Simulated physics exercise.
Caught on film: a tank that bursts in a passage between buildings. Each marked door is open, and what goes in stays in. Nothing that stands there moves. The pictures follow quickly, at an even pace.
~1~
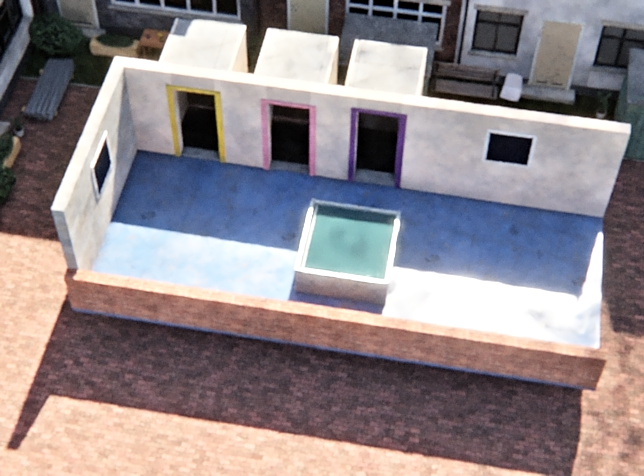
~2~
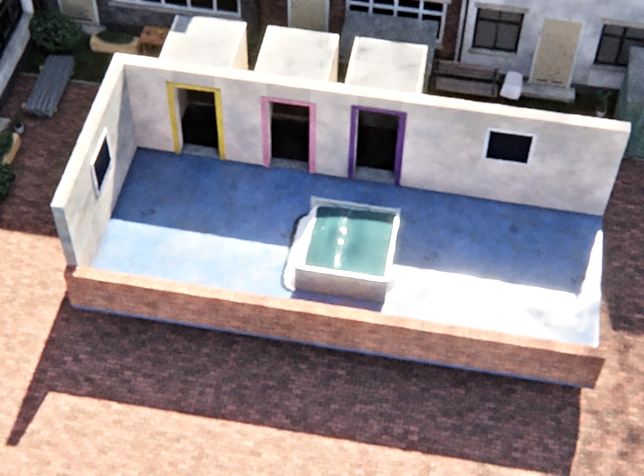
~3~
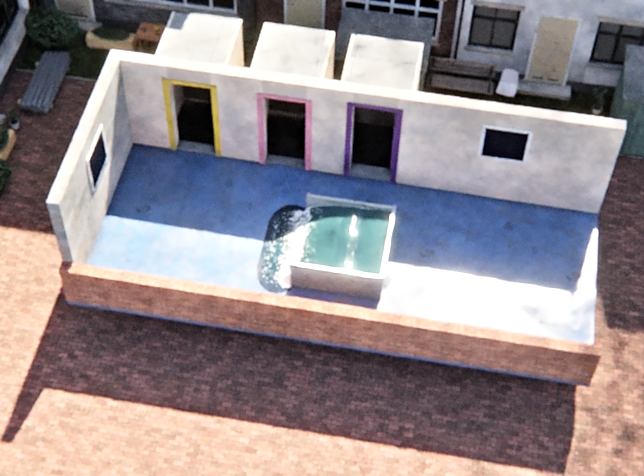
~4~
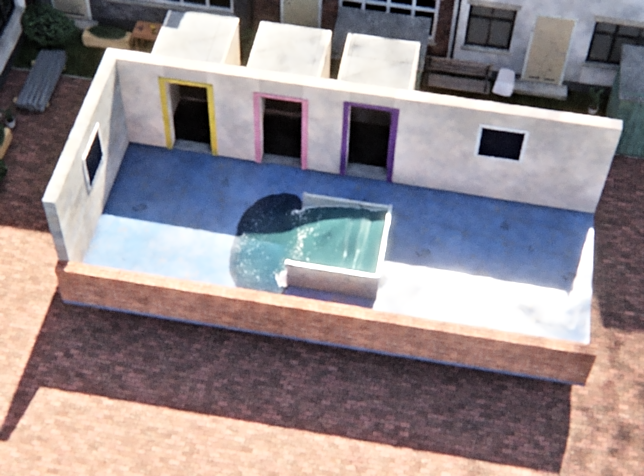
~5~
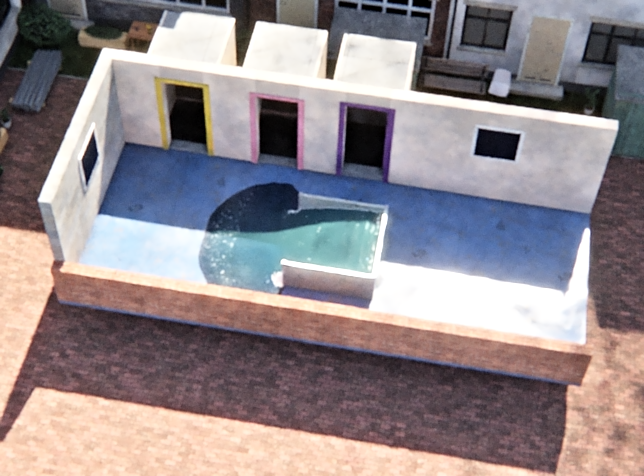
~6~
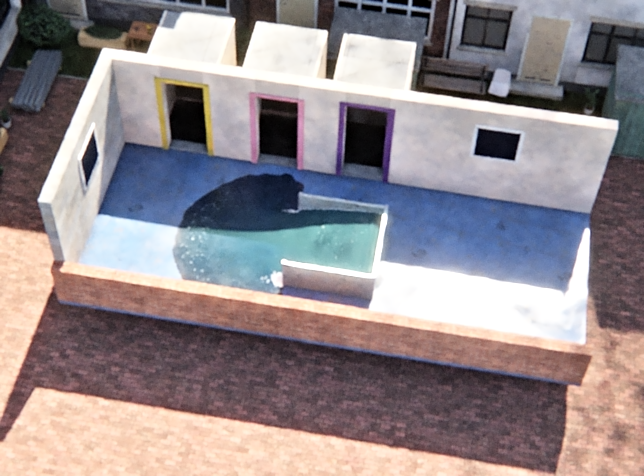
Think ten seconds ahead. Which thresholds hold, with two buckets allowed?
The purple door stays under that; the pink door takes more than that; the yellow door takes more than that.
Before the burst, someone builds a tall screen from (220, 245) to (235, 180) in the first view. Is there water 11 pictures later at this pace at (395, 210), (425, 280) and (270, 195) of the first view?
In that order: No water, dry, awash.
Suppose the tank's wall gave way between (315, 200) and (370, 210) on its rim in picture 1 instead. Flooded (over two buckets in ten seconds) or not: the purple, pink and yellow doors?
The purple one lets more in, the pink one floods, the yellow one is under.
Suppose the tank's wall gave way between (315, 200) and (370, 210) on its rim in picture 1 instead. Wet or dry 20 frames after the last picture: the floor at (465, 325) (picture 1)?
There: Free of water.
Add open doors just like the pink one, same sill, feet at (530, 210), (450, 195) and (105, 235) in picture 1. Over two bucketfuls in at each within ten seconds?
As listed: Stays under, is under, passes that mark.
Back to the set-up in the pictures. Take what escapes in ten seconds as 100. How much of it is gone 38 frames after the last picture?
Near 55 in a hundred.
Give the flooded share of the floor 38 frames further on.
Close to 50 %.
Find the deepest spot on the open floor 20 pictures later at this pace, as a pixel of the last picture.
I would point to (147, 201).
A moment on, water covers 40 % of the floor; the purple door not reached, the pink door wet at the sill, nothing in, the yellow door wet at the sill, nothing in.
Next, water covers 40 % of the floor; the purple door not reached, the pink door under two buckets in, the yellow door under two buckets in.
Then, water covers 45 % of the floor; the purple door not reached, the pink door under two buckets in, the yellow door over two buckets in.
Later, water covers 50 % of the floor; the purple door wet at the sill, nothing in, the pink door over two buckets in, the yellow door far over two buckets in.
In the end, water covers 95 % of the floor; the purple door wet at the sill, nothing in, the pink door over two buckets in, the yellow door far over two buckets in.
